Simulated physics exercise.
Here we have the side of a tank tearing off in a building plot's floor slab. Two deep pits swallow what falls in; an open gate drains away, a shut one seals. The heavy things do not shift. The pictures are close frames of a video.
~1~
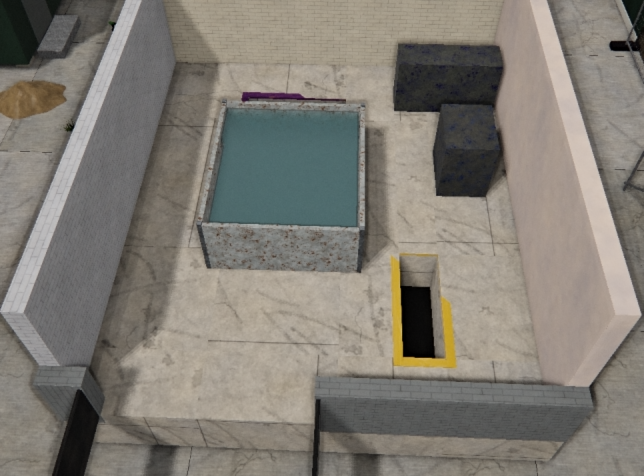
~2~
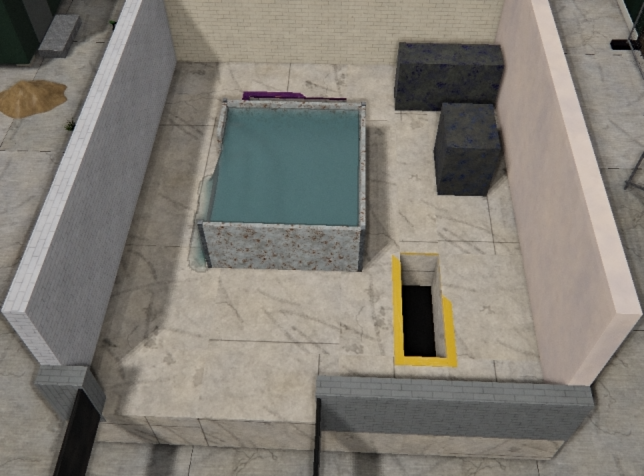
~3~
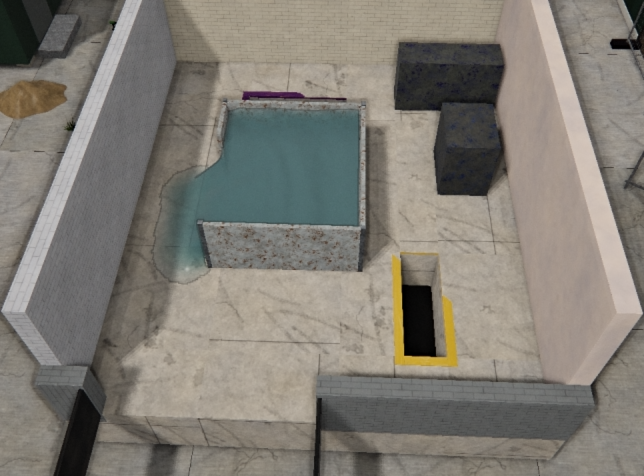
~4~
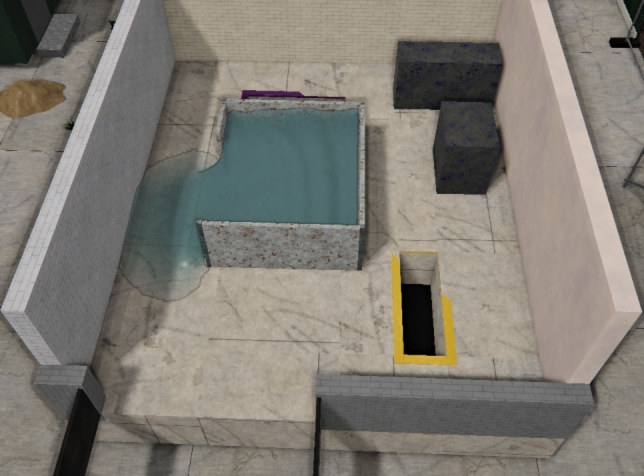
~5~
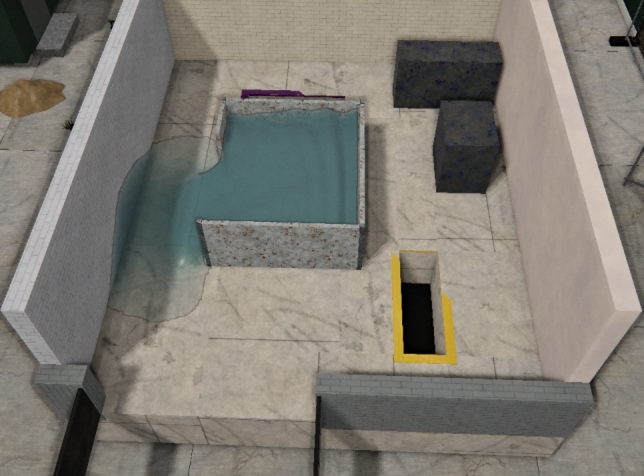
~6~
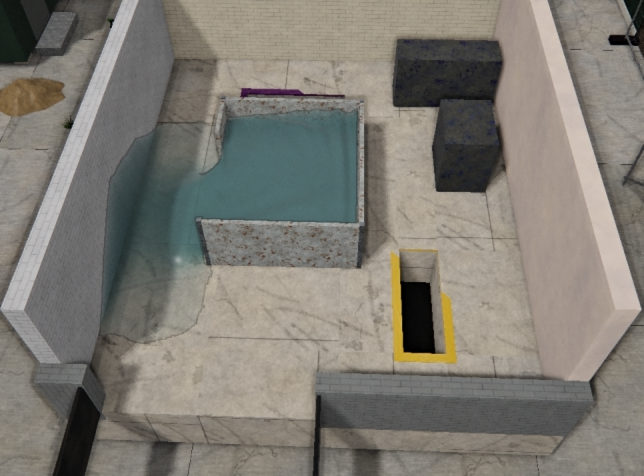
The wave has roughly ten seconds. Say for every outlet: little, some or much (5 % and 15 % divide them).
The gate takes over 15 %; the purple pit takes over 15 %; the yellow pit takes under 5 %.
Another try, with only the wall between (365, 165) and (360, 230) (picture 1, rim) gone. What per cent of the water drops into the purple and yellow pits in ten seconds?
Per cent: Purple 6, yellow 50.
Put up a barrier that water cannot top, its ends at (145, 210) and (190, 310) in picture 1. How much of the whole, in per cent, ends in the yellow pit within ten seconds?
Parts in a hundred: Yellow 10.
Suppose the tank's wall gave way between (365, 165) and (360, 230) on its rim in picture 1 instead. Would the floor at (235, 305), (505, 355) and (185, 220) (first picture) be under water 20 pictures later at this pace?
In that order: No water, flooded, no water.
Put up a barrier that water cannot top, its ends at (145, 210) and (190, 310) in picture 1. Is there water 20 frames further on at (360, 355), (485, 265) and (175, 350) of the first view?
In that order: Wet, dry, wet.
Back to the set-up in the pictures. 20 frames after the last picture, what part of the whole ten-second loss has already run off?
I make it 40 per cent.
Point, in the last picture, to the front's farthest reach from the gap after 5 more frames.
I would point to (175, 61).
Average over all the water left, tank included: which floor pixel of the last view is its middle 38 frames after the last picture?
Roughly at (257, 176).
A moment on, water covers 25 % of the floor; the gate 0 %, the purple pit 0 %, the yellow pit 0 %.
Next, water covers 40 % of the floor; the gate 8 %, the purple pit 1 %, the yellow pit 0 %.
Then, water covers 50 % of the floor; the gate 22 %, the purple pit 4 %, the yellow pit 0 %.
Later, water covers 65 % of the floor; the gate 36 %, the purple pit 12 %, the yellow pit 0 %.
In the end, water covers 70 % of the floor; the gate 46 %, the purple pit 21 %, the yellow pit 1 %.
